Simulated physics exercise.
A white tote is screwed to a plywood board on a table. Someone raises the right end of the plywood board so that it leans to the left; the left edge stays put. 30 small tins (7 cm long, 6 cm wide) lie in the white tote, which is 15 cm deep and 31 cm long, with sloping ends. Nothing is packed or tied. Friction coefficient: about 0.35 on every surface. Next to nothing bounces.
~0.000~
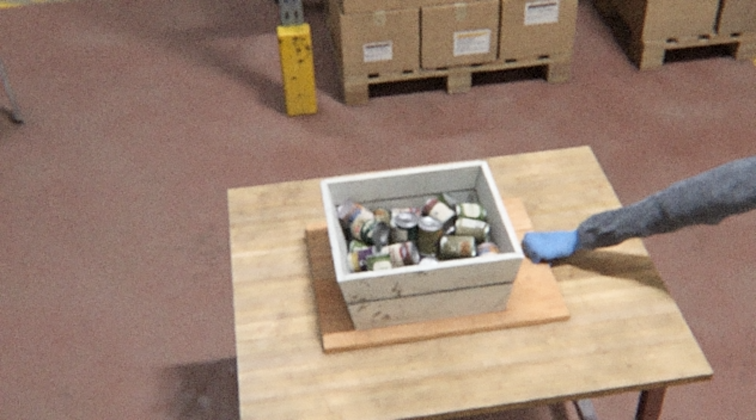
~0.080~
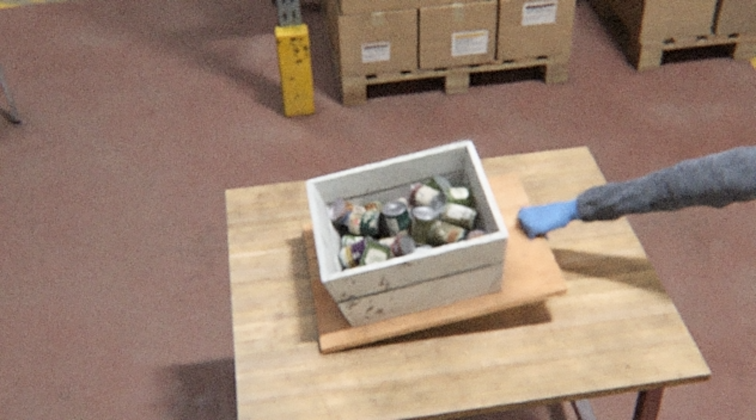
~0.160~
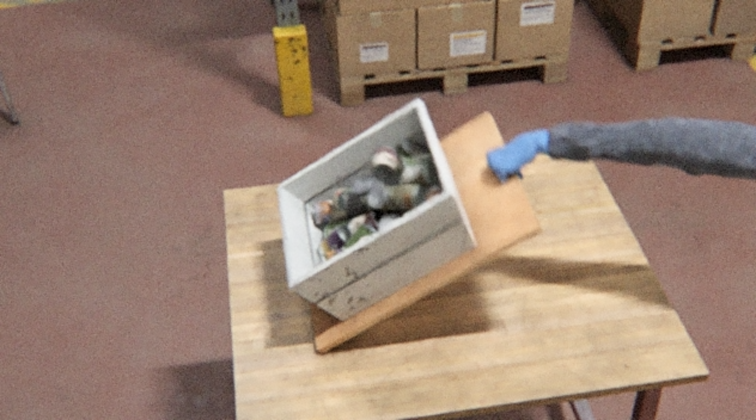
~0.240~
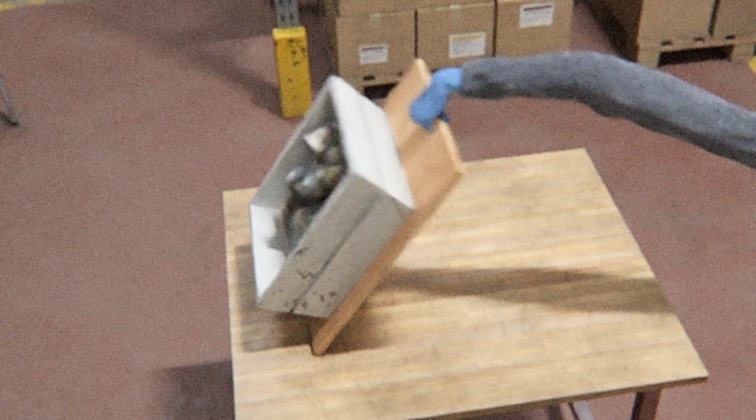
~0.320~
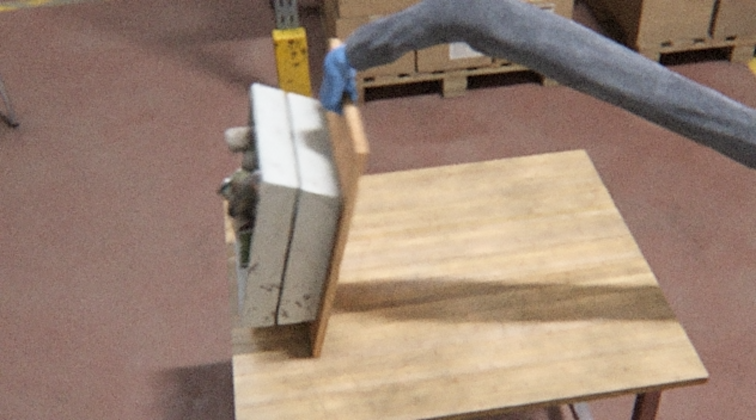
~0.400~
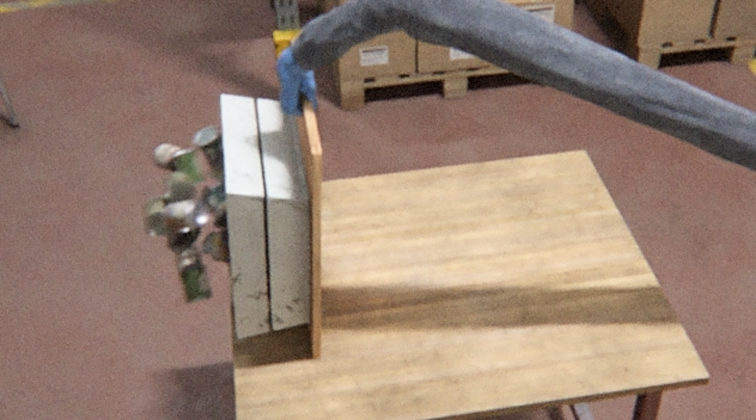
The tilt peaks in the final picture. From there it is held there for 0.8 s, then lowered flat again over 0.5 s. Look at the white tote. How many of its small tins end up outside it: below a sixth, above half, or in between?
It sheds more than half of them.
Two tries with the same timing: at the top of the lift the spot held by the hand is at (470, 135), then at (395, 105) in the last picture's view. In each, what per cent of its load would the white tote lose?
White tote 10 then 60 per cent.
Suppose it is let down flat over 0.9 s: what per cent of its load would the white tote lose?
In that case white tote 100 per cent.
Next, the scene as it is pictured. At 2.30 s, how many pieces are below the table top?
About 30.
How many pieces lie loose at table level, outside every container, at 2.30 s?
Some 1 pieces.
After 0.70 s, tilt 86°; white tote 2 in, 28 out.
After 1.09 s, tilt 86°; white tote 1 in, 29 out.
After 1.62 s, tilt 6°; white tote 0 in, 30 out.
Final count (at 2.30 s), white tote 0 in, 30 out. Asked share, 30 of 30, 100 per cent.
